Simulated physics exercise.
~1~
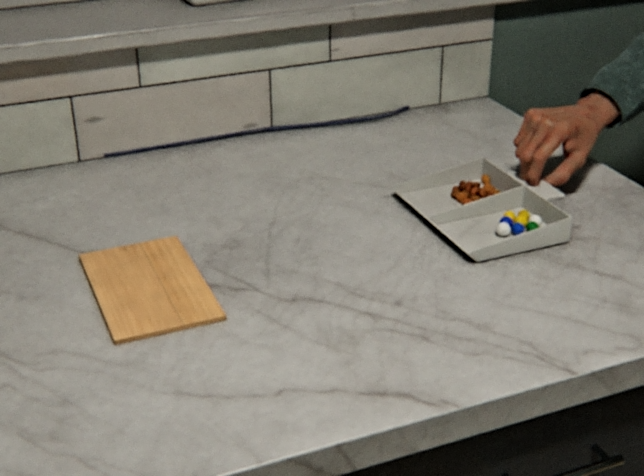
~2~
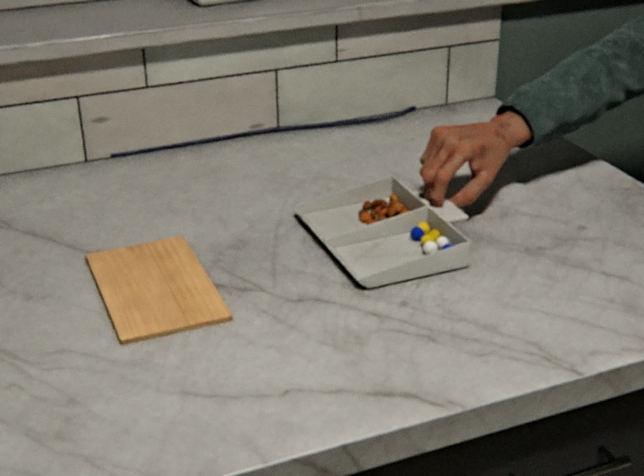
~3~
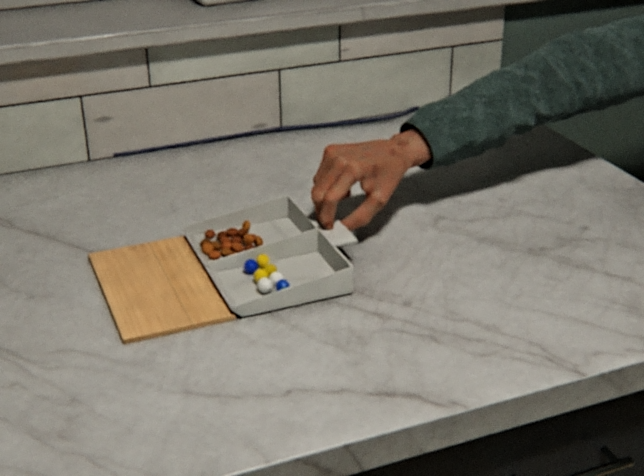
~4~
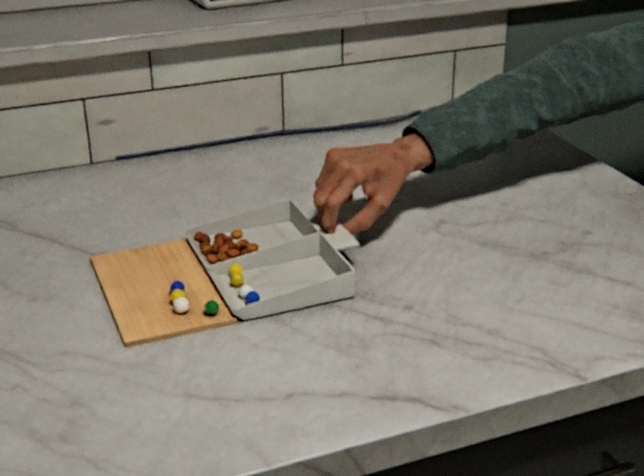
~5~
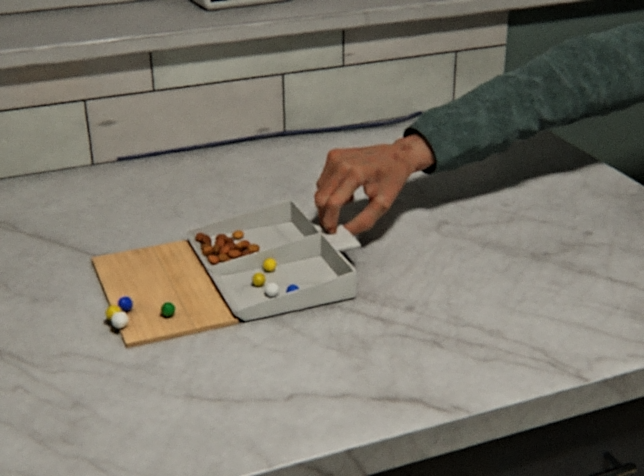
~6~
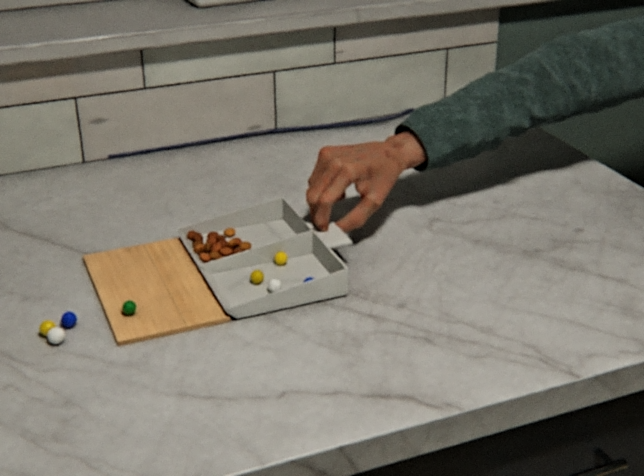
A light grey divided tray, held at its right end by a hand in a green sleeve, slides left across a marbled grey counter, seen from above at an angle. Small brown pieces sit in its far section and blue, yellow, white and green balls in the near one, while a flat wooden board lies to the left. The tray reaches the board and stops, and both loads shift forward. Several balls roll over the low rim and across the wood. Finally, three rest on the counter beyond it, a green one remains on the board, and the other balls and all the brown pieces stay inside.
